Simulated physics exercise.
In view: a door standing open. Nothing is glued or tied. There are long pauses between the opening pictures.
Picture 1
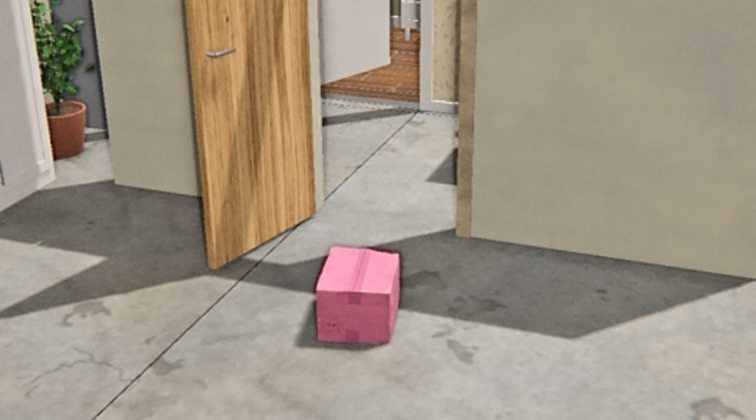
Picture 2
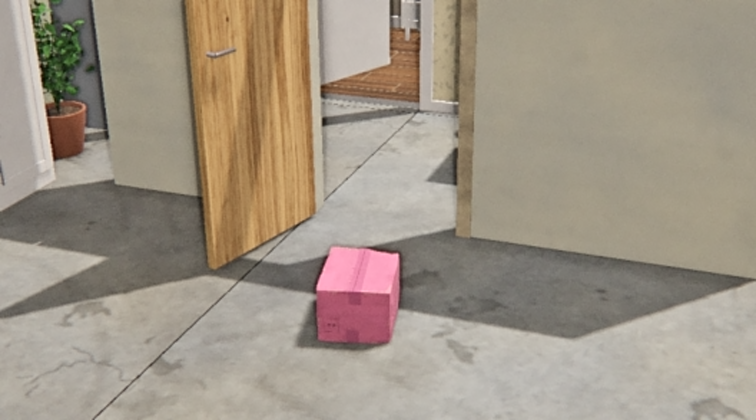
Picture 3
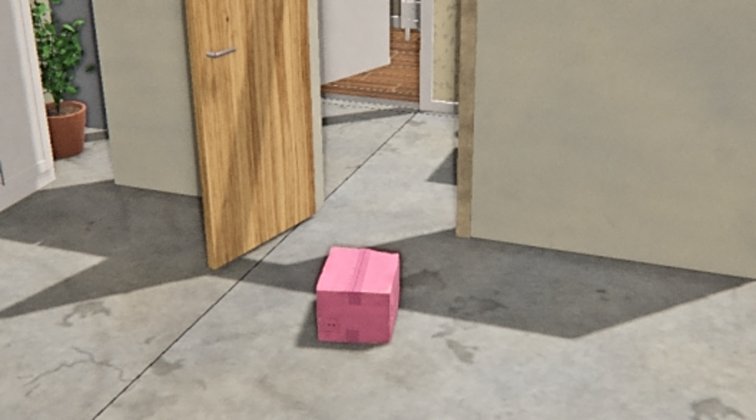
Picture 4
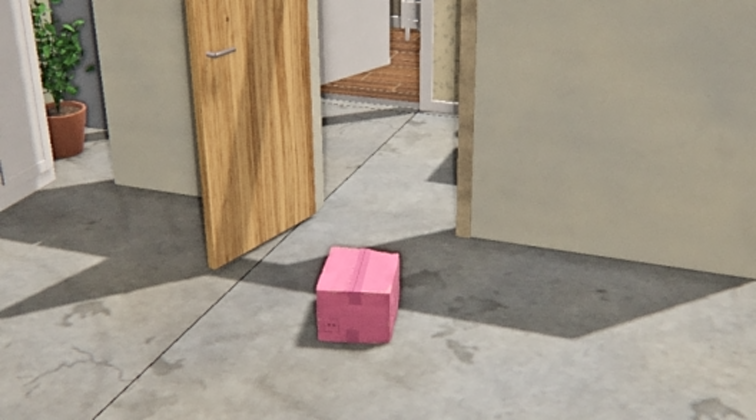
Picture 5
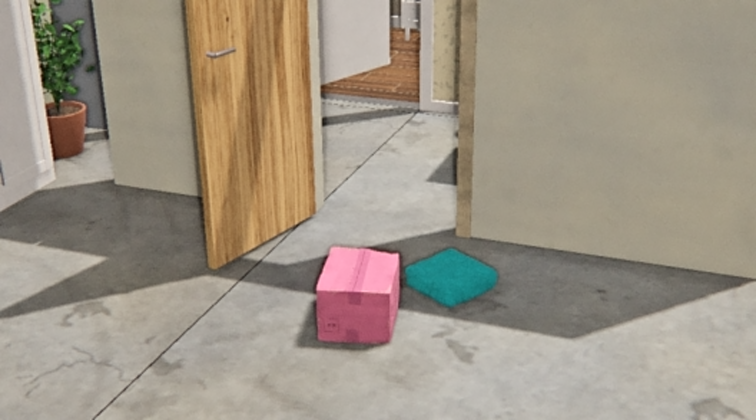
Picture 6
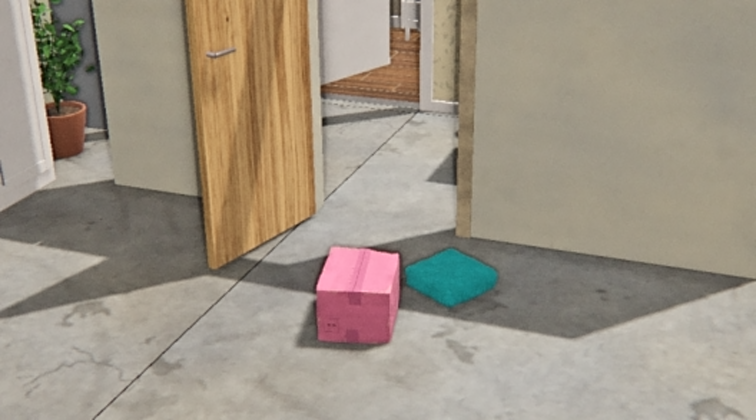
The clip shows a wooden door standing wide open and still, with a pink box resting on the grey floor in front of it; later a turquoise cushion appears just right of the box, and nothing else visibly moves.
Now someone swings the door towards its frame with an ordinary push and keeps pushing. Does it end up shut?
Outcome: The door shuts.
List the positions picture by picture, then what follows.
Door wide open and still; pink box (360, 294), in the first picture.
Door wide open and still; pink box (360, 294), in the second picture.
Door wide open and still; pink box (360, 294), in the third picture.
Door wide open and still; pink box (360, 294), in the fourth picture.
Door wide open and still; pink box (360, 294), in the fifth picture.
Door wide open and still; turquoise cushion (451, 278); pink box (360, 294), in the sixth picture.
Then, 0.70 s after the last picture, door 78° open.
Then, 1.10 s after the last picture, door 47° open.
Then, 1.50 s after the last picture, door 13° open.
At rest, door 0° open; both in place. Seen from the same camera at the end, turquoise cushion near (451, 278).
